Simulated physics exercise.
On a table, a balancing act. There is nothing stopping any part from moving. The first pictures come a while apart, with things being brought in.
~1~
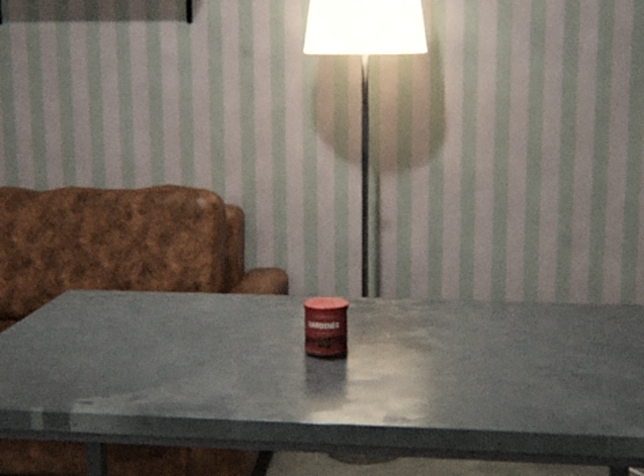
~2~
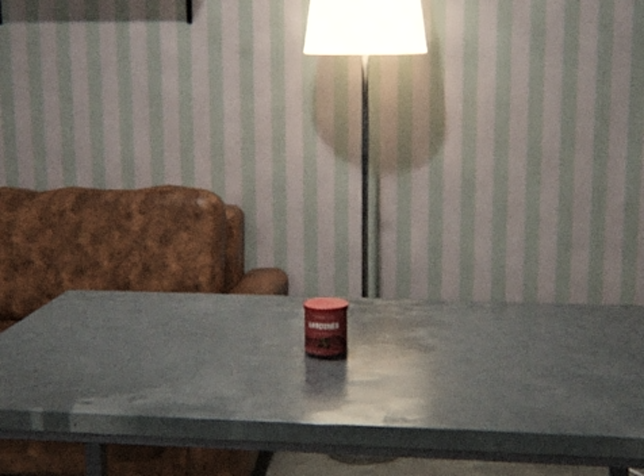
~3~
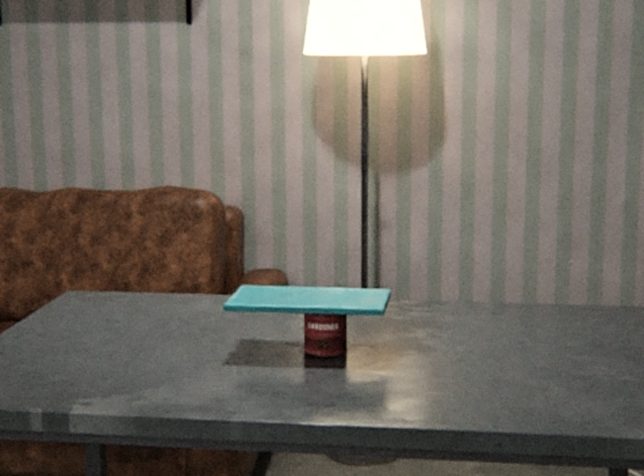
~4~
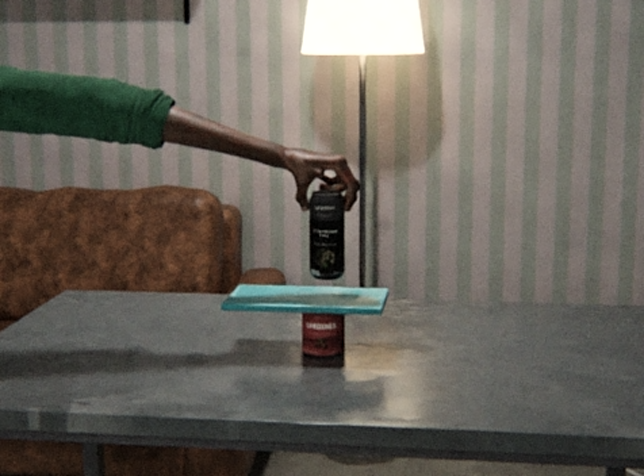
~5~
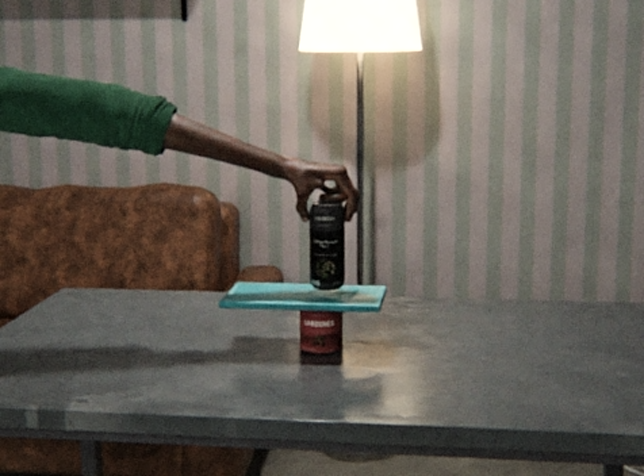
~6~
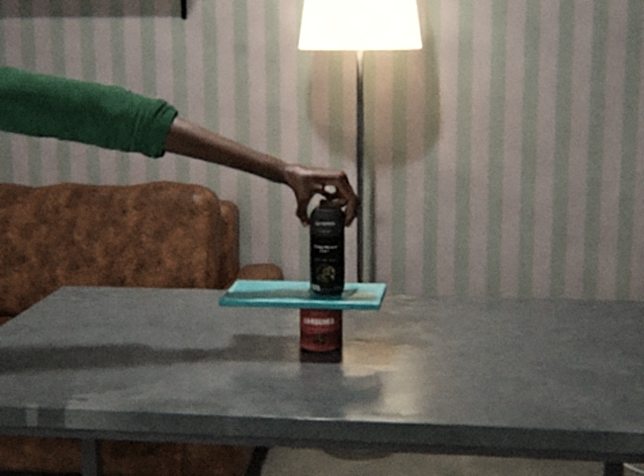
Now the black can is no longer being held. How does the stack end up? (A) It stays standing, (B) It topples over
Option A: It stays standing.
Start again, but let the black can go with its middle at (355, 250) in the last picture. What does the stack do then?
After that, it remains intact.
Then, 0.30 s past the last view, nothing moves.
Then, 0.70 s past the last view, black can resting near (327, 251).
Finally, all 3 still in place. Final places as the last picture's camera would see them, black can near (327, 251). The stack keeps its balance.
